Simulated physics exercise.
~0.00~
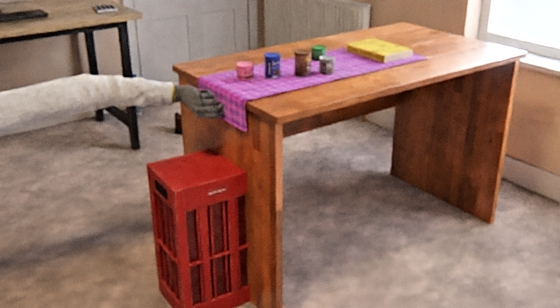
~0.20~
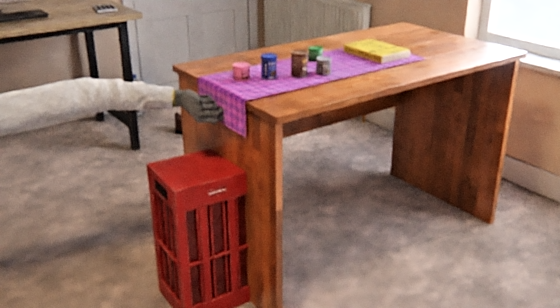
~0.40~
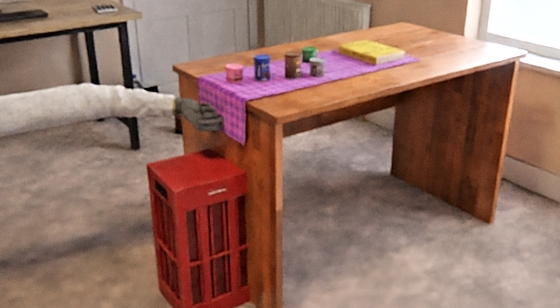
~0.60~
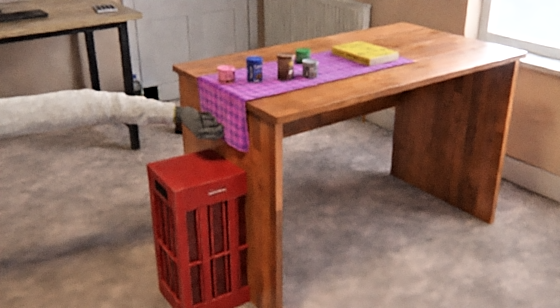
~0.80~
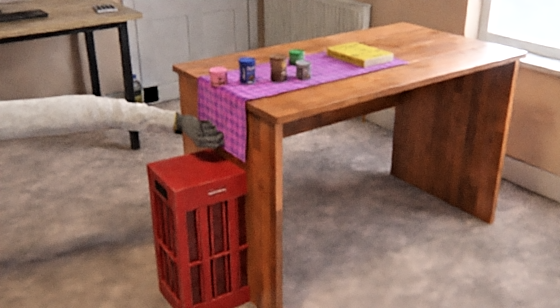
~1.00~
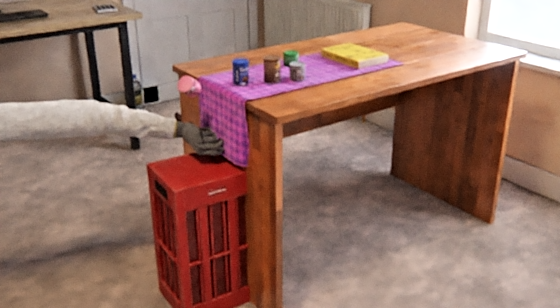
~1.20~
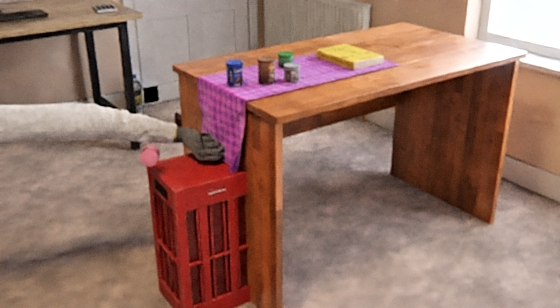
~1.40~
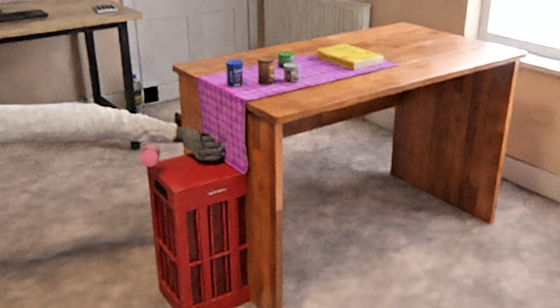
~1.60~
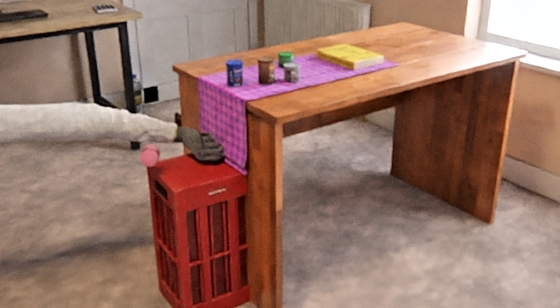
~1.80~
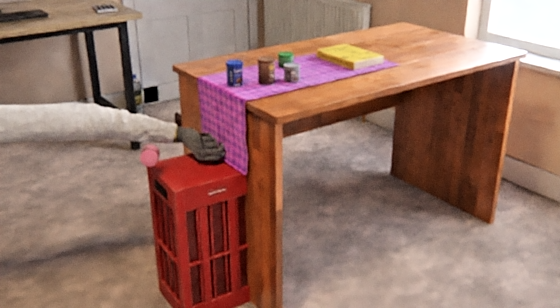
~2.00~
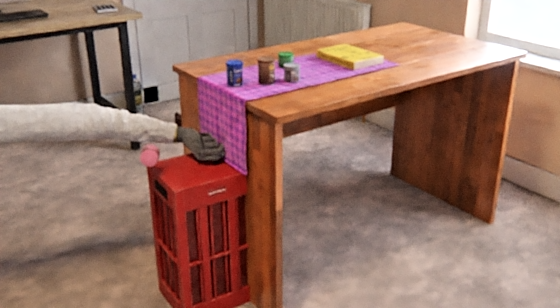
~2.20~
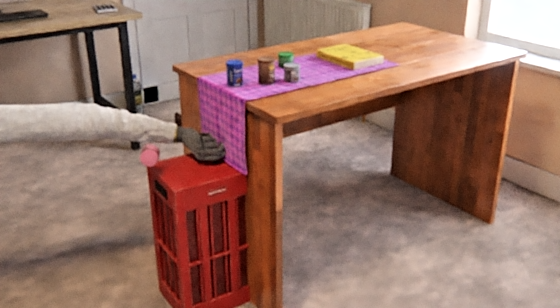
A pale-sleeved arm with a dark grey hand reaches in from the left and grips the hanging end of a purple tablecloth on a wooden desk, seen from slightly above in a carpeted room. On the cloth stand a few small pots and cans, pink, blue, brown and green among them, with a yellow book behind, and a red crate sits below. The hand draws the cloth down, and everything on it slides left. The pink pot reaches the edge and drops. It comes to rest on the crate beside the hand, while the others stay upright on the desk.
